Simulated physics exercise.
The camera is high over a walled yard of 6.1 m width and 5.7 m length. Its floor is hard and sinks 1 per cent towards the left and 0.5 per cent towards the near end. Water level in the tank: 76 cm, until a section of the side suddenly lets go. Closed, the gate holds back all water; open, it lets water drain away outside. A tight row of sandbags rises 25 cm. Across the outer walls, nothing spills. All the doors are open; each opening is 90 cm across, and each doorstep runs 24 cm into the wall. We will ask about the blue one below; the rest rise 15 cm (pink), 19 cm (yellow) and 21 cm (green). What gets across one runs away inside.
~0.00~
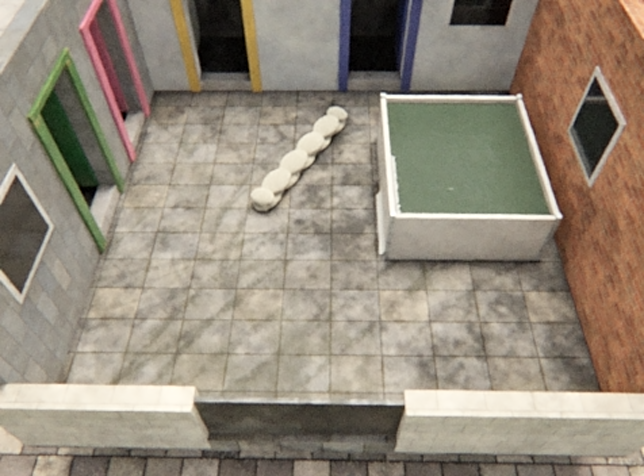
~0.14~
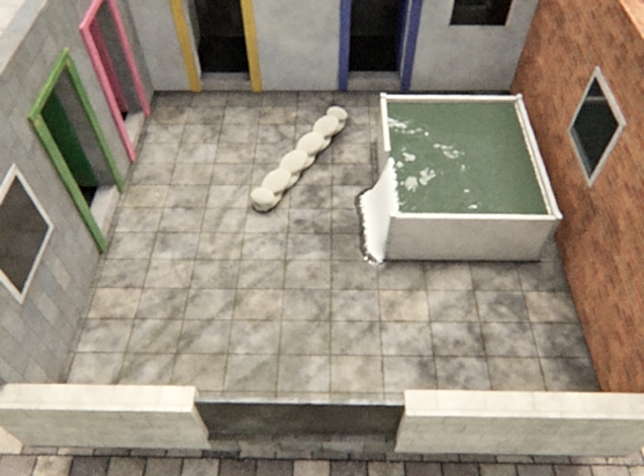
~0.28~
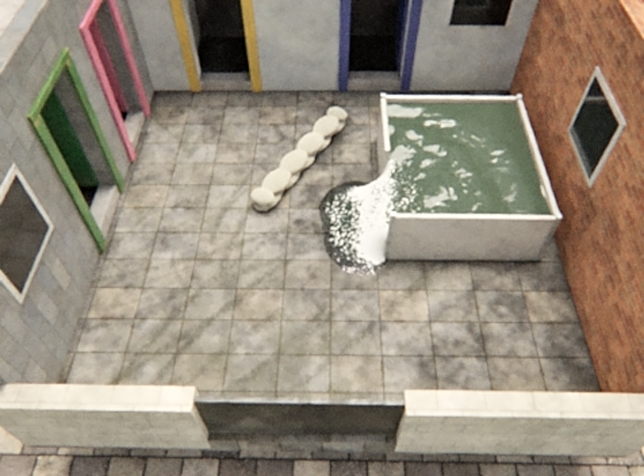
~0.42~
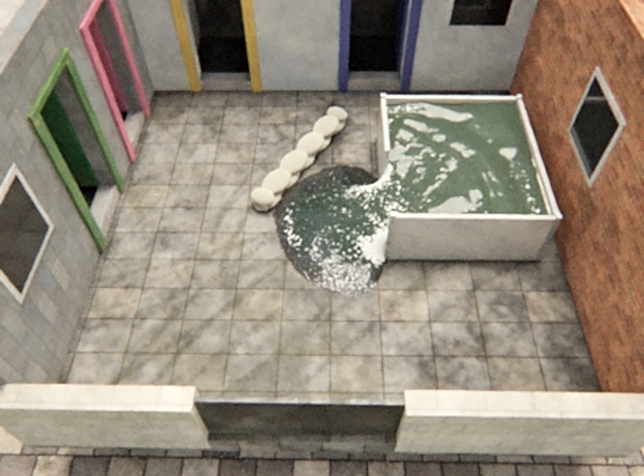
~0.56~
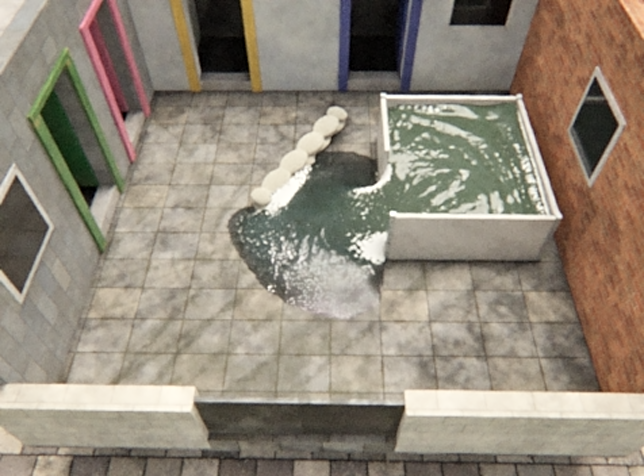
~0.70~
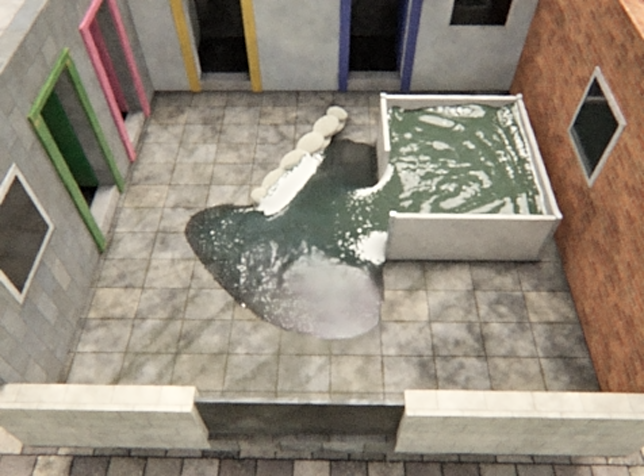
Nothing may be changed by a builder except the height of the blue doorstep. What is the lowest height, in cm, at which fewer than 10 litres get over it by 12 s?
9.5 cm.
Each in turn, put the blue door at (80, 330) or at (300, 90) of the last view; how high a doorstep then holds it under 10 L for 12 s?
First place around 32 cm, second around 9.0 cm.
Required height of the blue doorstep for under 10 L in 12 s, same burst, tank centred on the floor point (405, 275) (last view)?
That setup calls for roughly 8.0 cm.
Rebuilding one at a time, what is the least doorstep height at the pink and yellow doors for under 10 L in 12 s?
About 10.5 cm at pink and about 12.0 cm at yellow.
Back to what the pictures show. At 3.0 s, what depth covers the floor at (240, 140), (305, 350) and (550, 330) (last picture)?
In order: Around 1, 2 and 0 cm.
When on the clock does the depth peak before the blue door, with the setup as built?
11.0 s.
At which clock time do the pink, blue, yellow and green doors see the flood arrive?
Arrives: Pink 2.0 s / blue 2.0 s / yellow 3.4 s / green 1.0 s.
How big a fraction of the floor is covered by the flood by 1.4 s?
Some 40 per cent is wet.
After 1.4 s water covers 40 % of the floor, deepest (44 cm) near (280, 205); it has not reached the blue door.
After 3.0 s water covers 55 % of the floor, deepest (40 cm) near (81, 314); 10 cm at the blue door, 0 litres in over its 21 cm doorstep.
After 12.0 s water covers 95 % of the floor, deepest (18 cm) near (48, 415); 11 cm at the blue door, 0 litres in over its 21 cm doorstep.
At the blue door as built, the water arrived by 2.1 s and peaked near 16 cm at 11.2 s.
With a doorstep of 7.5 cm, 24 litres would have come in within the 12 s; with 12 cm, 3 litres. So under 10 litres takes about 9.5 cm.
